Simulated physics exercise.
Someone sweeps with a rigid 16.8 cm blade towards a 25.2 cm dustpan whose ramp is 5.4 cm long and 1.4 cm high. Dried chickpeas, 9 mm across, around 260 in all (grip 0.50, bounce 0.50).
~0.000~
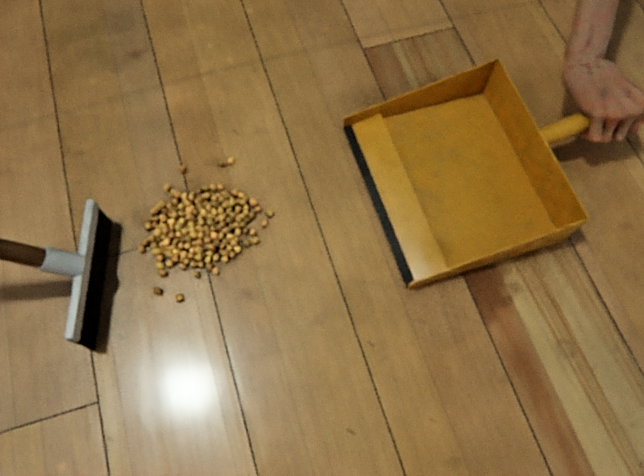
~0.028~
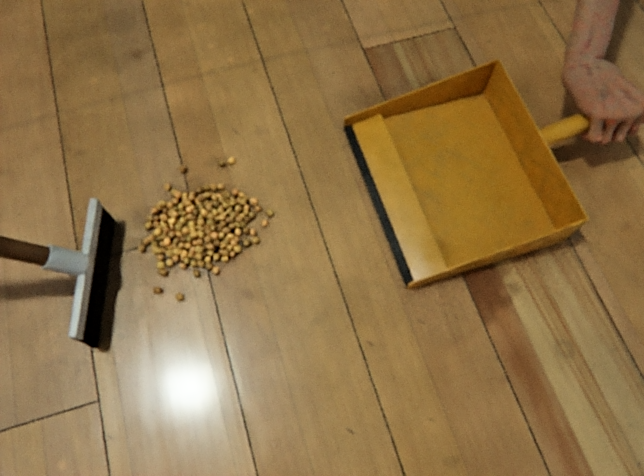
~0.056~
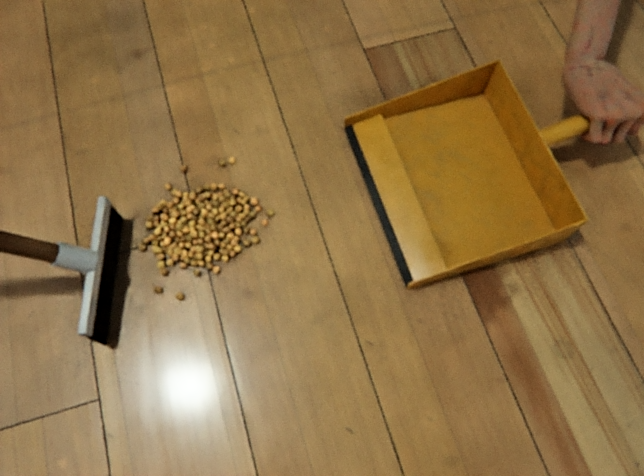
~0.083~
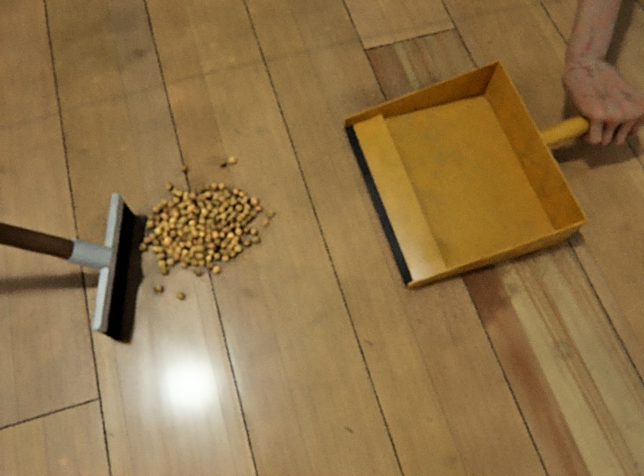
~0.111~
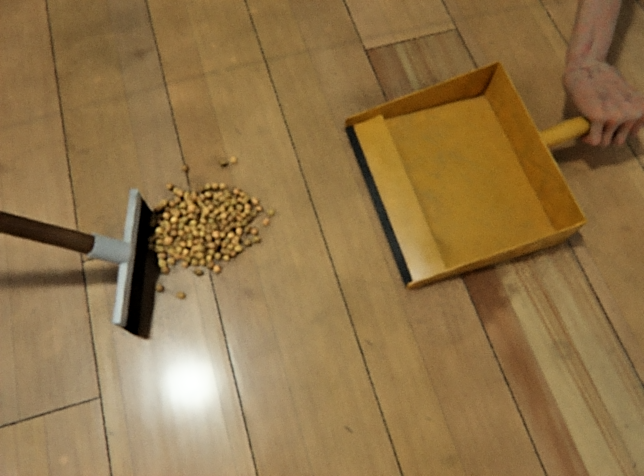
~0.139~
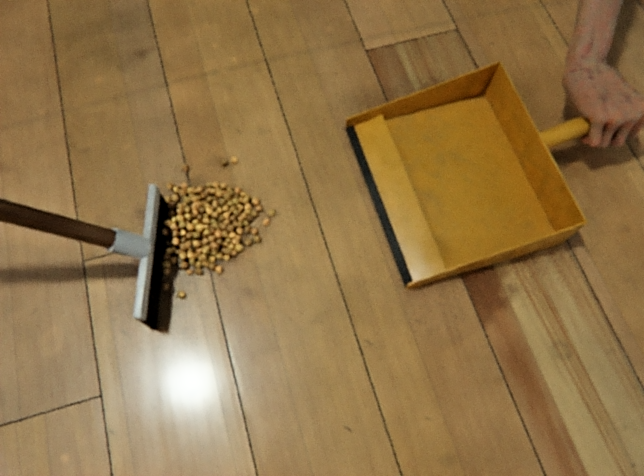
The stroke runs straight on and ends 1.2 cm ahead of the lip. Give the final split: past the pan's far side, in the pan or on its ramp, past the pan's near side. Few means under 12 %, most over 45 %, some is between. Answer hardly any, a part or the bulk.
Past the pan's far side: Hardly any; in the pan or on its ramp: A part; past the pan's near side: Hardly any.
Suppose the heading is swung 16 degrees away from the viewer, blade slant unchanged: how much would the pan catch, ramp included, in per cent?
Then about 25 per cent.
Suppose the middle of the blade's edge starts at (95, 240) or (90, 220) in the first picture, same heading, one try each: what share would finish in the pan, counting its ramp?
About 30 and 20 per cent.
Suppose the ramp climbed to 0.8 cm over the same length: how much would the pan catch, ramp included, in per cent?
Then about 35 per cent.
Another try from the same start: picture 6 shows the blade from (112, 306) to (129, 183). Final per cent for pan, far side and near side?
Pan 0, far 15, near 0.
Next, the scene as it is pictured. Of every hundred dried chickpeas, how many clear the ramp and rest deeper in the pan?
About 5 per cent.
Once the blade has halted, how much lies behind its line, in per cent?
Roughly 25 per cent.
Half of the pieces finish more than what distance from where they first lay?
Roughly 24 cm.
After 0.31 s, middle of the blade 16 cm from the lip; 0 % over the lip, far side 0 %, near side 0 %.
After 0.42 s, middle of the blade 7 cm from the lip; 0 % over the lip, far side 5 %, near side 0 %.
After 0.66 s, middle of the blade 4 cm from the lip; 35 % over the lip, far side 5 %, near side 5 %.
In the end, at 1.2 s, far side 5 %, pan 30 %, near side 5 %, in front of the lip or behind the blade 55 %.
